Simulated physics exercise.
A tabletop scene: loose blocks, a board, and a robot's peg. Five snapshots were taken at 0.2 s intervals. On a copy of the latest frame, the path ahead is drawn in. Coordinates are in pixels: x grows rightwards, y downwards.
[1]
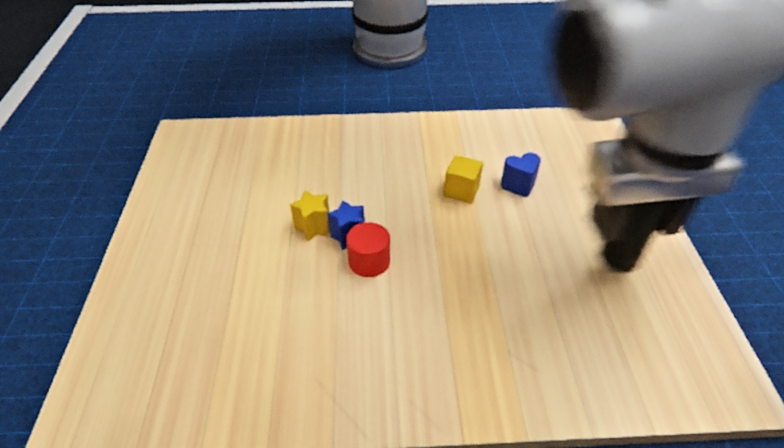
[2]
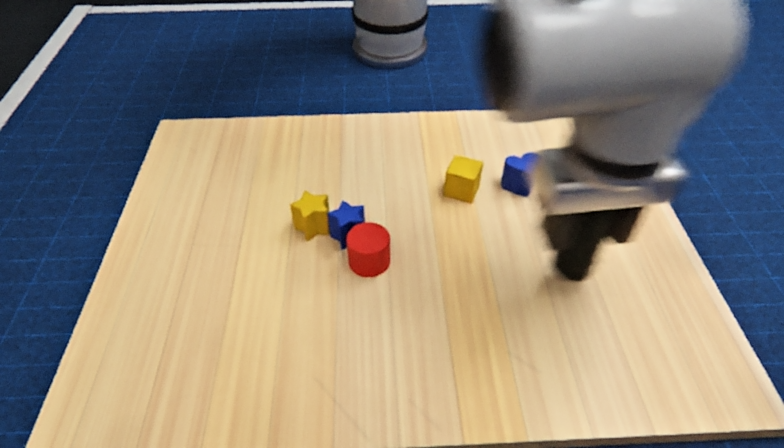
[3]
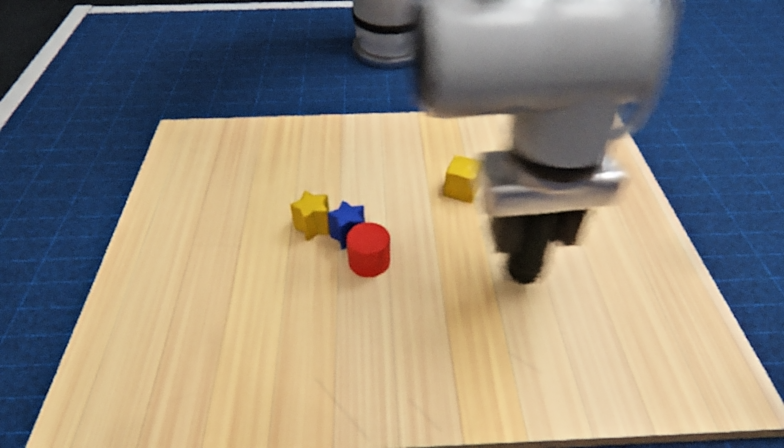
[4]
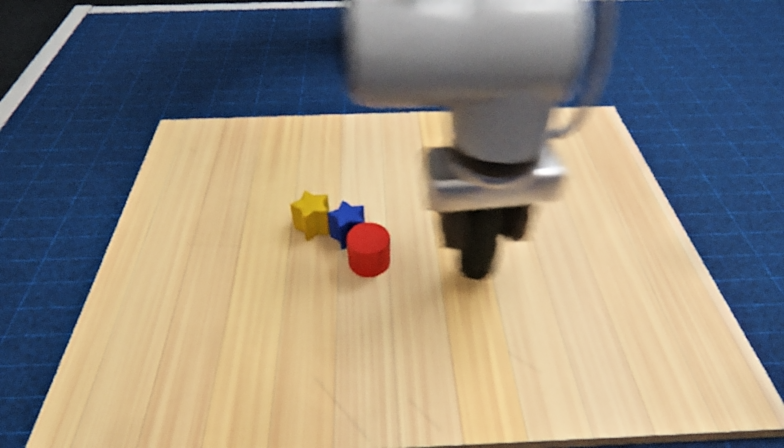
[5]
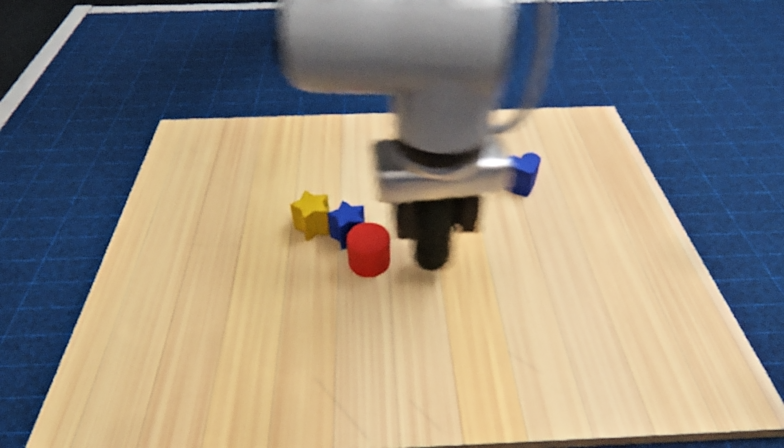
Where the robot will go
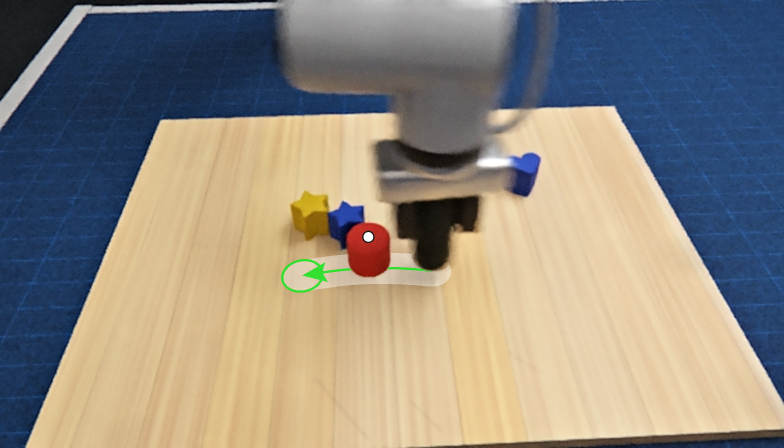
On a wooden tabletop, a robot arm with a dark peg moved steadily left from the right side, passing in front of a yellow cube and nearing the red disc, while the blocks stayed still.
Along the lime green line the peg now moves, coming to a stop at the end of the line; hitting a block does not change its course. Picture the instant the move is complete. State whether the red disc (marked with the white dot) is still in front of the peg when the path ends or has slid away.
Beside or behind.
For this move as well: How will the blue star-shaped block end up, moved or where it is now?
That block is shifted.
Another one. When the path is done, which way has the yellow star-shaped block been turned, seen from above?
Viewed from above: Anti-clockwise.
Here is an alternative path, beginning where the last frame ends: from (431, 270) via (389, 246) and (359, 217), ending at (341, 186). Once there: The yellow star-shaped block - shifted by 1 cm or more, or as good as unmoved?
It will be nudged away from its spot.
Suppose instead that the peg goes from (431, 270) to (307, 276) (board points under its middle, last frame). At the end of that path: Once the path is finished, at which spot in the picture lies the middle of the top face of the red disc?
The top centre is at (298, 221).
Drawn move, from (431, 270) through (367, 268) to (303, 275); the dot is on the red disc.
What follows on the original path. One third of the way, peg (388, 254); yellow star-shaped block (307, 200); blue star-shaped block (342, 209); red disc (348, 234).
Two thirds of the way, peg (344, 256); yellow star-shaped block (305, 195), turned 30° anticlockwise; blue star-shaped block (337, 205), turned 45° clockwise; red disc (311, 227).
At the end, peg (300, 262); yellow star-shaped block (305, 195), turned 30° anticlockwise; blue star-shaped block (337, 206), turned 45° clockwise; red disc (287, 222).
